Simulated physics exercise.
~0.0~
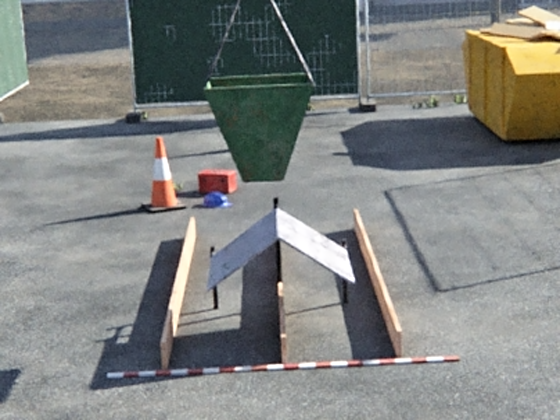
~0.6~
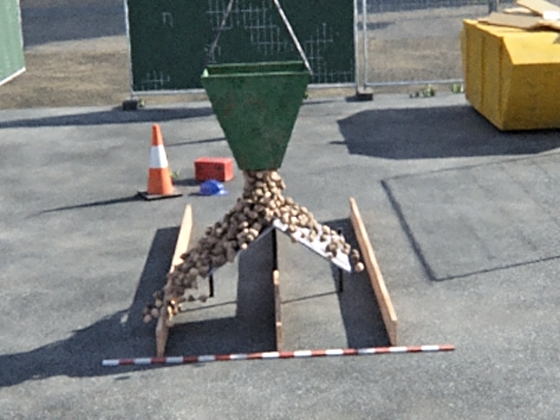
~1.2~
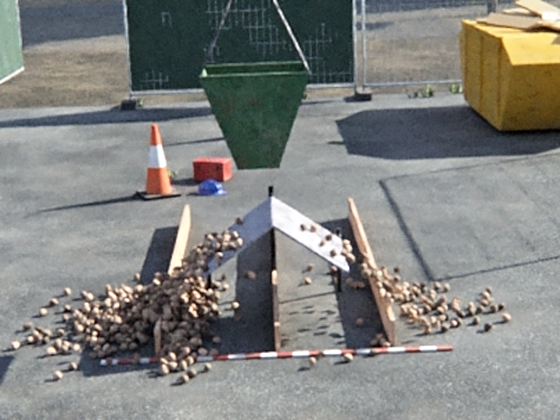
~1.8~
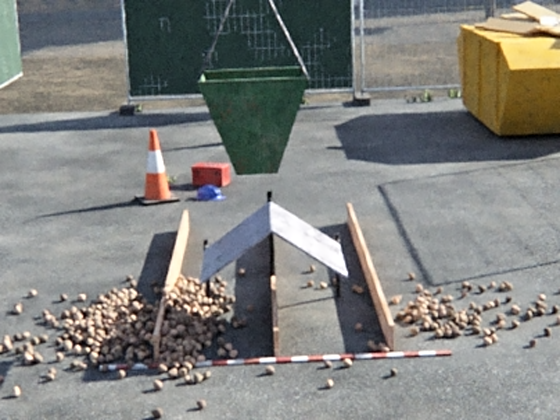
On a paved yard, a green skip hanging above a fixed, peaked steel sheet releases a load of brownish stones, which slide down both slopes, mostly leftward, and spill past the outer boards, ending in a large heap around the left board and a smaller scatter at the right.
